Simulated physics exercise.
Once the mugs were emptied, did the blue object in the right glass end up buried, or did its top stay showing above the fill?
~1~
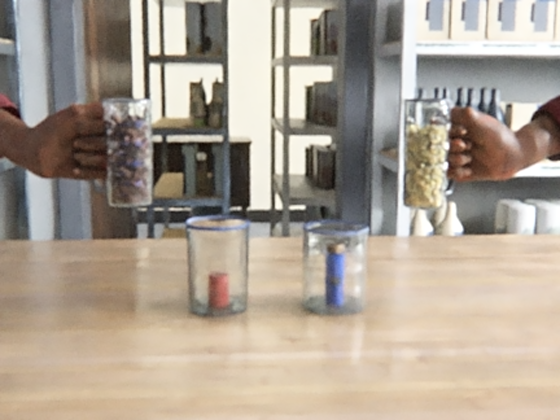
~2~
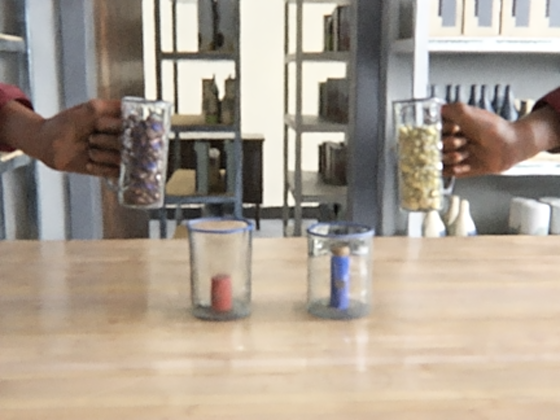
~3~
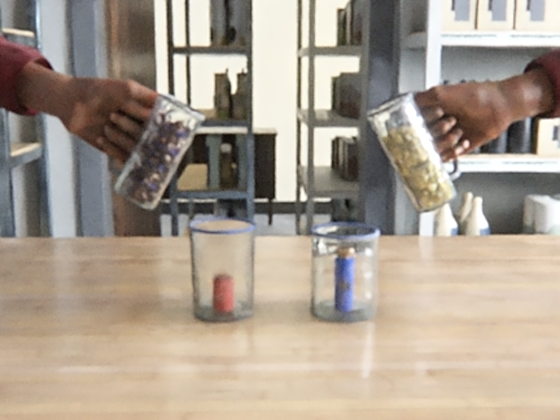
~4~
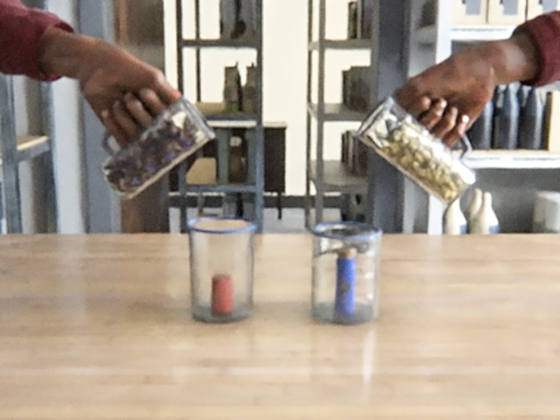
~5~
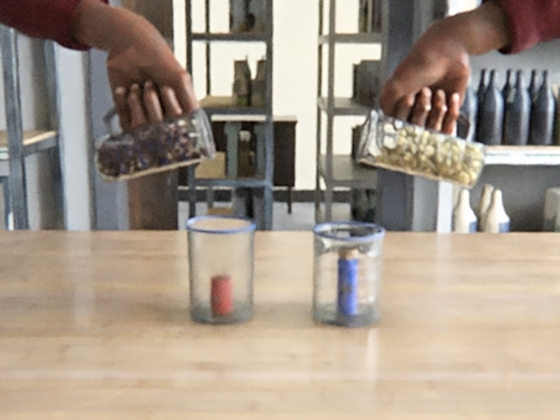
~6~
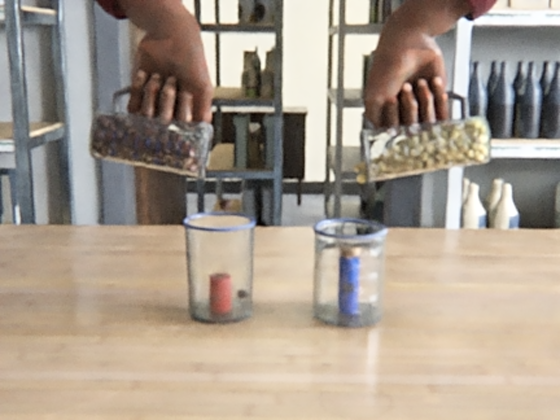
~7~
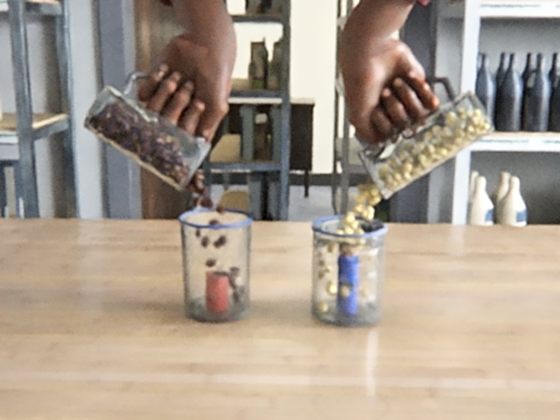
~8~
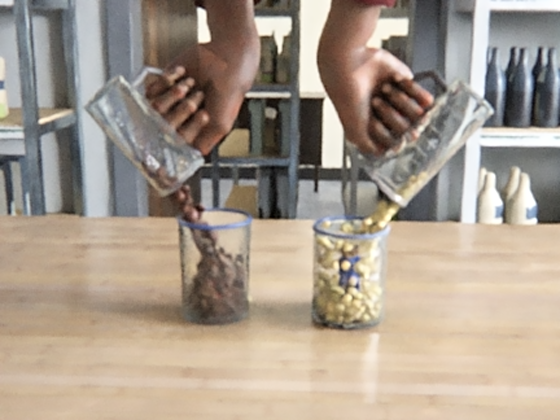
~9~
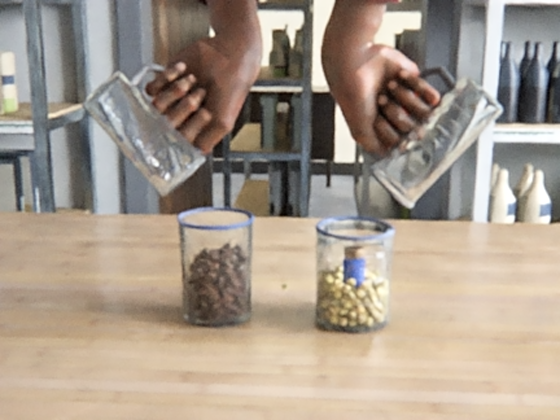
Its top stayed showing above the yellowish pieces, while the red object in the left glass was covered over.
